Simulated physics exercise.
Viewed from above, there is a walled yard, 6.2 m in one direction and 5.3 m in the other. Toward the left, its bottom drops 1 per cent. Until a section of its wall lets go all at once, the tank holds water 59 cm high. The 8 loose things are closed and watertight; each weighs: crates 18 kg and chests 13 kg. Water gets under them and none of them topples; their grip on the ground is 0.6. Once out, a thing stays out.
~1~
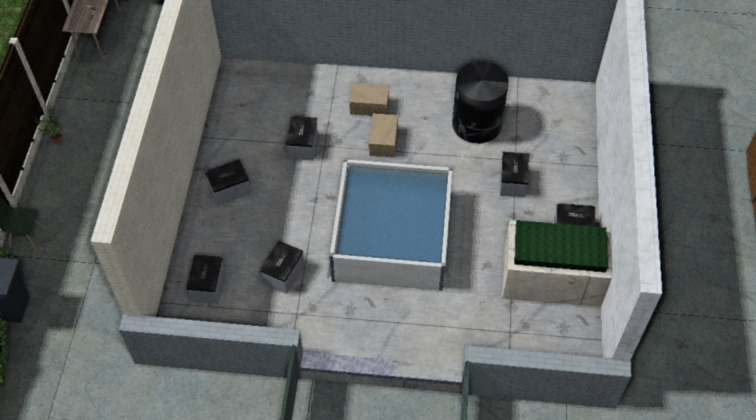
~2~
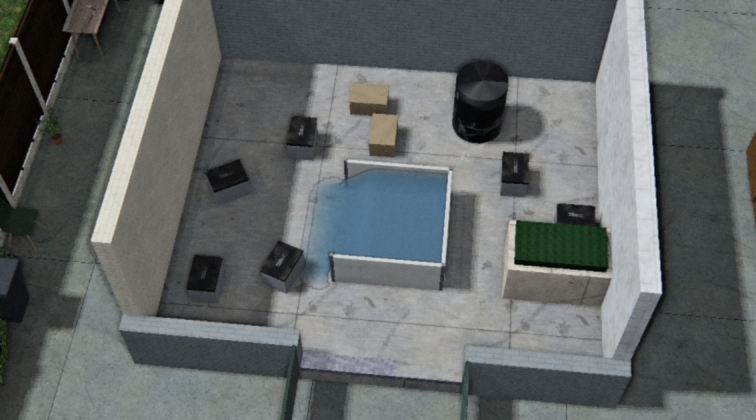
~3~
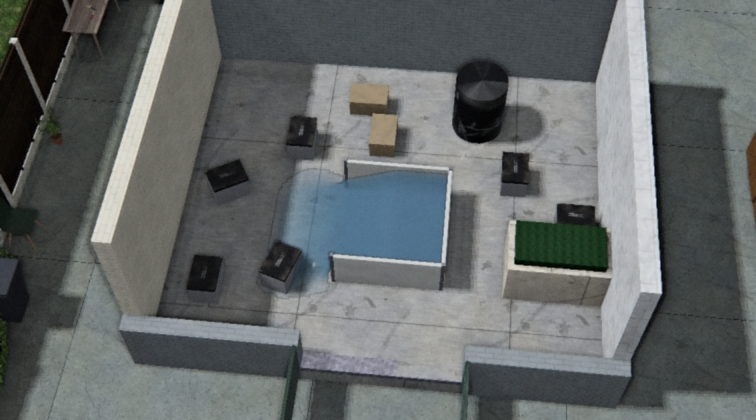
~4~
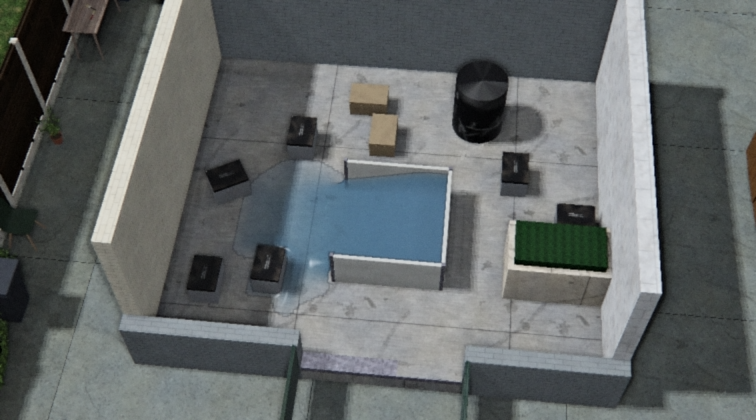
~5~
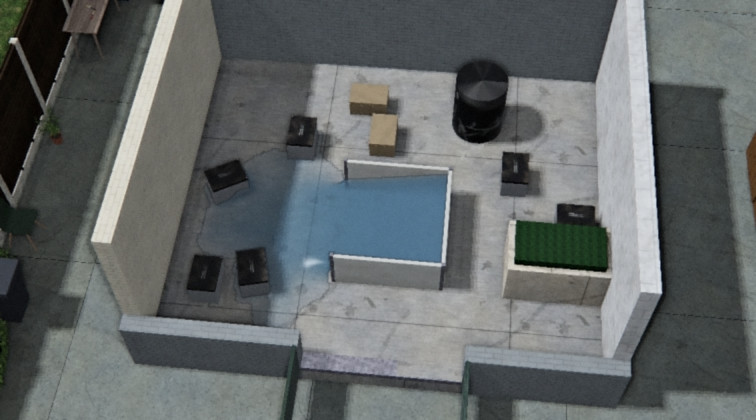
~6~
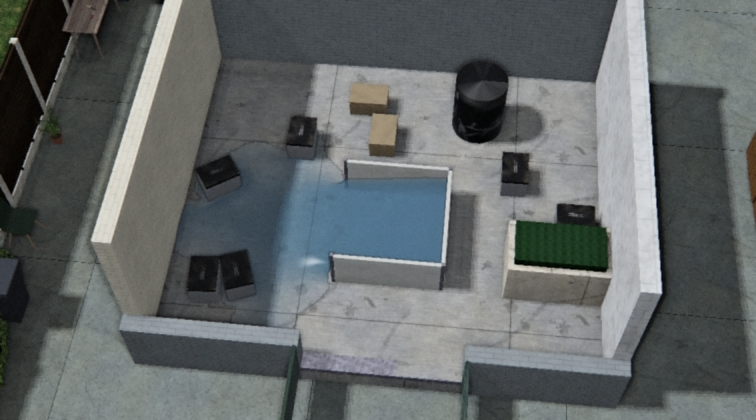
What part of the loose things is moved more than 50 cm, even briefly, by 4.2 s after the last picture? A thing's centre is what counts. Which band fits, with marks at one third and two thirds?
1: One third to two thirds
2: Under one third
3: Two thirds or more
The answer is 1.
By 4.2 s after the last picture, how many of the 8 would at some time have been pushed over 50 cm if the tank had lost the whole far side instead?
So the tally would be 3.
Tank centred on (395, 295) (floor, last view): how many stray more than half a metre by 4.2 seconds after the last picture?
That gives 4 of them.
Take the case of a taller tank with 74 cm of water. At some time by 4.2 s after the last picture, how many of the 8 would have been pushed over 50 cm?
With that change, 5 of them.
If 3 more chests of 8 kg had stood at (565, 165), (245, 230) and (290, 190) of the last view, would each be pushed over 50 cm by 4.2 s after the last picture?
Going through them, I'd say falls short, exceeds it and finally exceeds it.
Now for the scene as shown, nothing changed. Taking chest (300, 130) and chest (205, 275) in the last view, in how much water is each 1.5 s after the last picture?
2 and 34 cm.
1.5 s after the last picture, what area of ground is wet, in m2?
Roughly 13 m2 of it is wet.
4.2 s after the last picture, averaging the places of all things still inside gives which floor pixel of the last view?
I'd put it close to (418, 187) in the last view.
Then, 0.4 s after the last picture 1 of 8 are over 50 cm from their spots; 0 afloat.
Then, 1.5 s after the last picture 3 of 8 are over 50 cm from their spots; 3 afloat.
Then, 2.8 s after the last picture 3 of 8 are over 50 cm from their spots; 3 afloat.
Then, 4.2 s after the last picture 3 of 8 are over 50 cm from their spots, and 3 have been at some point; 0 afloat.
